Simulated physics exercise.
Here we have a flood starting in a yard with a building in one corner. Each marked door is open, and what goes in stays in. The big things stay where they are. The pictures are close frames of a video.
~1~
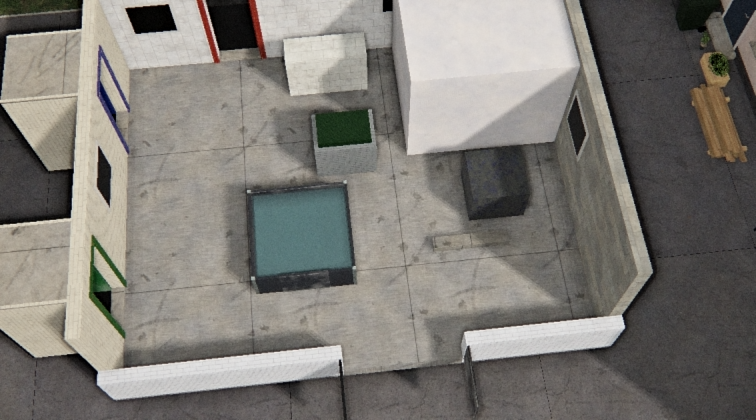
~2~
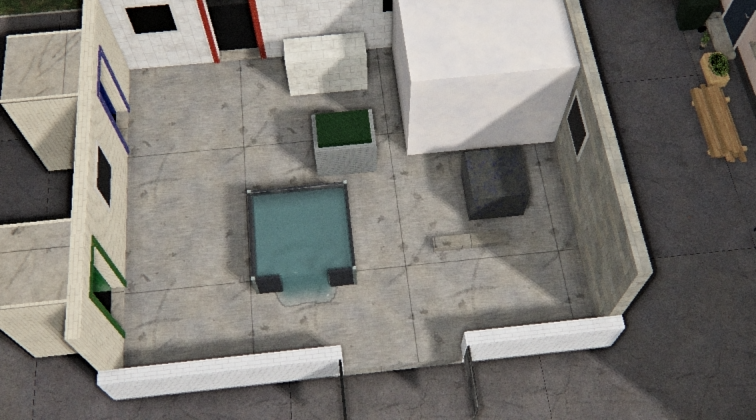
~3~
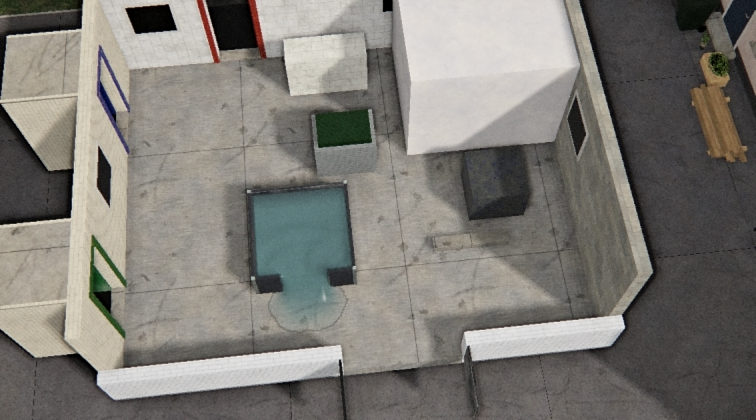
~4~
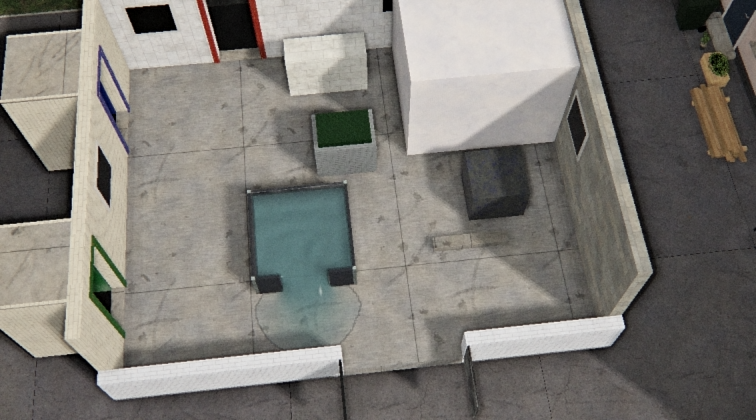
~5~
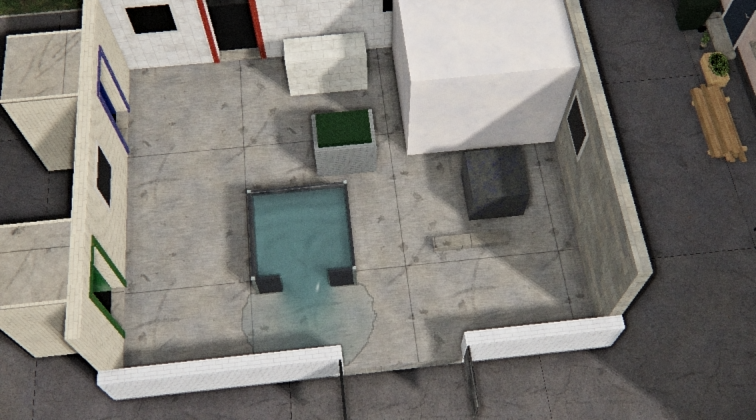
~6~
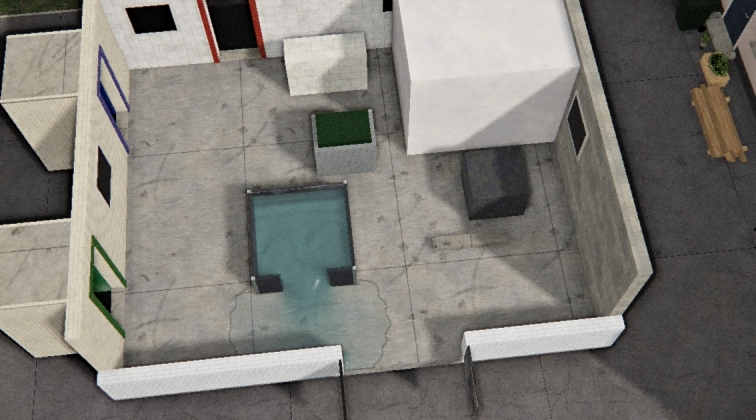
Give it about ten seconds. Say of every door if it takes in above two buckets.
In the end: The red door admits no more than that; the green door lets in a lot; the blue door admits no more than that.
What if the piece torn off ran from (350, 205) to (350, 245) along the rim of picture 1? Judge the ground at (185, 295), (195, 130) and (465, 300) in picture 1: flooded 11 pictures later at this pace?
In turn: Not flooded, free of water, covered.
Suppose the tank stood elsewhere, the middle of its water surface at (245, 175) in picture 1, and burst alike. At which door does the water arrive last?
Last comes the red-painted one.
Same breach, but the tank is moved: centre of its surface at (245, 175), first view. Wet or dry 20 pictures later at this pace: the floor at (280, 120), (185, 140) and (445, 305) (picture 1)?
In that order: Clear, no water, covered.
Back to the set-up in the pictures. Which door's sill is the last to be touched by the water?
I say the red one.
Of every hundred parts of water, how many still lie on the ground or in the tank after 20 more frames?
I make it 84 per cent.
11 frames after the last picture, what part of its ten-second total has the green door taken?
Some 0 per cent.
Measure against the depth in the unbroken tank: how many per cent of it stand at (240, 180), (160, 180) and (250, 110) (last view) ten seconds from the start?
In turn 4, 4 and 2 in a hundred.
A moment on, water covers 10 % of the floor; the red door not reached, the green door not reached, the blue door not reached.
Next, water covers 15 % of the floor; the red door not reached, the green door wet at the sill, nothing in, the blue door not reached.
Then, water covers 30 % of the floor; the red door not reached, the green door over two buckets in, the blue door not reached.
Later, water covers 55 % of the floor; the red door not reached, the green door over two buckets in, the blue door wet at the sill, nothing in.
In the end, water covers 75 % of the floor; the red door wet at the sill, nothing in, the green door over two buckets in, the blue door wet at the sill, nothing in.
